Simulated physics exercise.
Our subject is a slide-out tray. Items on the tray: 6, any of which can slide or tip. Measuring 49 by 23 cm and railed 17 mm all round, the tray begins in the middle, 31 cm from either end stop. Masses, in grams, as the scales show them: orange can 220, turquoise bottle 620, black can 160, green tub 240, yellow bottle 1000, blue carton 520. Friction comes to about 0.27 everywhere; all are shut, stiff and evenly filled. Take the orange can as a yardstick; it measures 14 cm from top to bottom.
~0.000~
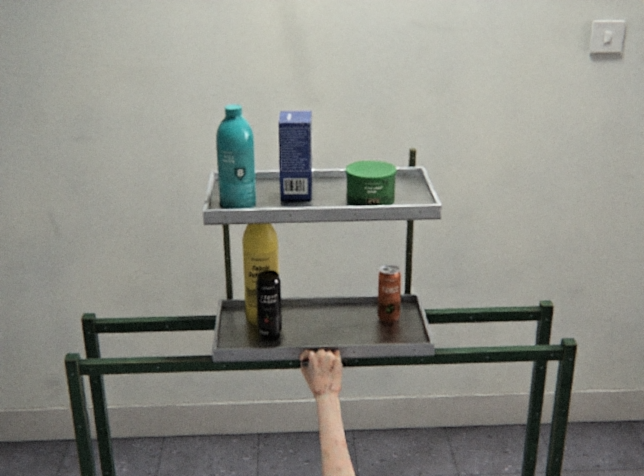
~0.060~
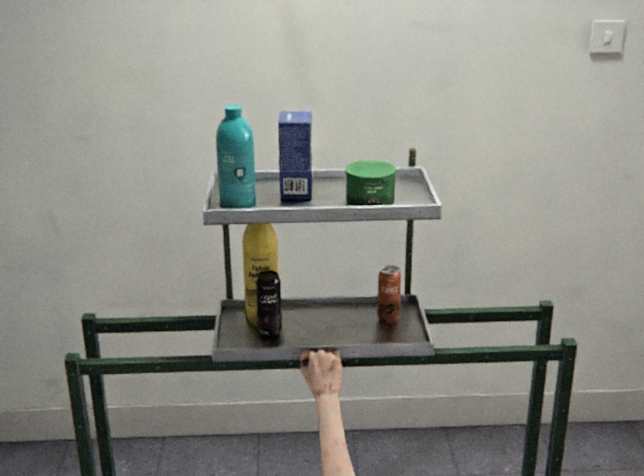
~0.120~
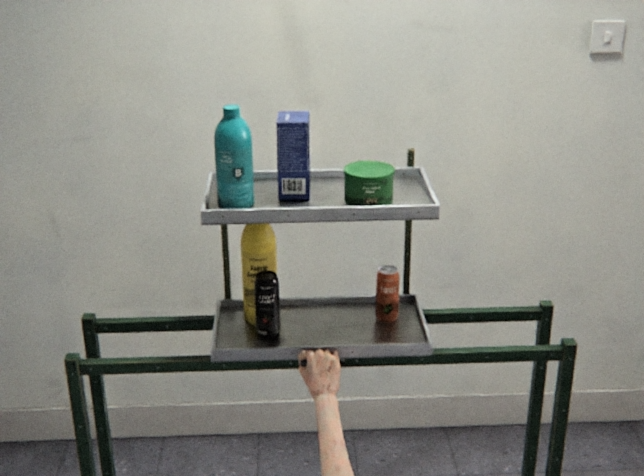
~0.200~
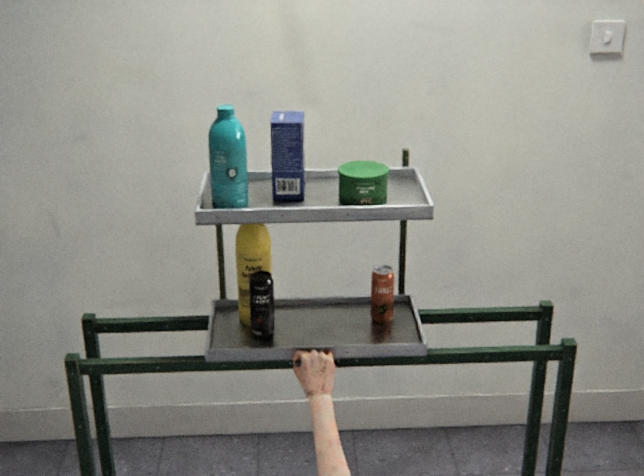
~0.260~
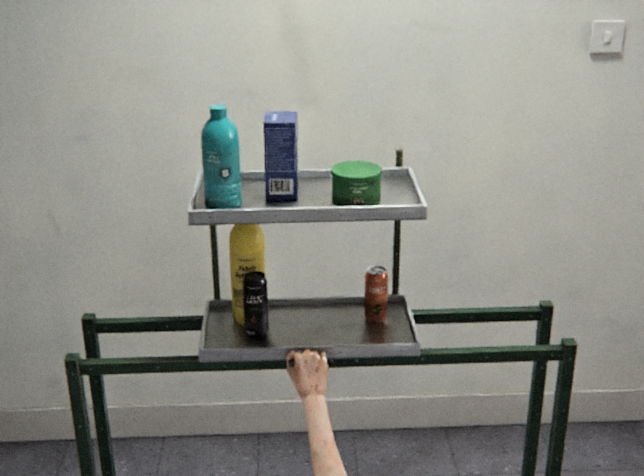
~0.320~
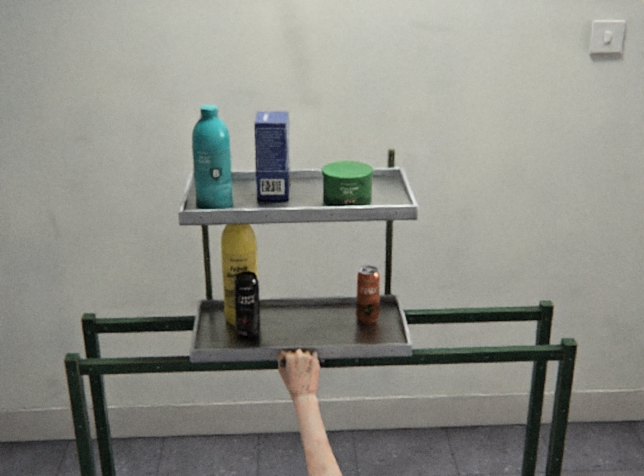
On green rails, a hand slowly slides a two-level tray of containers slightly left.
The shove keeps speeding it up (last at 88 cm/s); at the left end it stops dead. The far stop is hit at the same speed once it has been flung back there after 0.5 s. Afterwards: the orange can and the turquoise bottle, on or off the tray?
As I see it, I reckon the orange can does not quit the tray; I reckon the turquoise bottle quits the tray.
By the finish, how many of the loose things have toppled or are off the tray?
The answer: 2.
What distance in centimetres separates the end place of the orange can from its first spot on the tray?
Roughly 0 cm.
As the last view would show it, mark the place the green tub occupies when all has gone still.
My guess is roughly (512, 182).
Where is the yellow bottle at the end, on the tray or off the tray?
When everything stops, the yellow bottle is out of bounds.
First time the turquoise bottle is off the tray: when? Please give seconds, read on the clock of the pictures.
Answer: Near 0.9 s.
Around 1.02 s, tray moved 31 cm left; turquoise bottle and yellow bottle now off the tray; orange can shifted 13 cm near (205, 300); black can at 16° to upright.
Around 1.62 s, tray moved 27 cm left; orange can shifted 13 cm near (223, 299); green tub shifted 13 cm; blue carton shifted 11 cm.
Around 2.62 s, tray moved 29 cm right; orange can shifted 13 cm near (455, 293); green tub shifted 13 cm; blue carton shifted 11 cm.
Finally (3.3 s), off the tray, turquoise bottle and yellow bottle; the other 4 still in place (within 5 cm). In the last view, orange can near (517, 291).
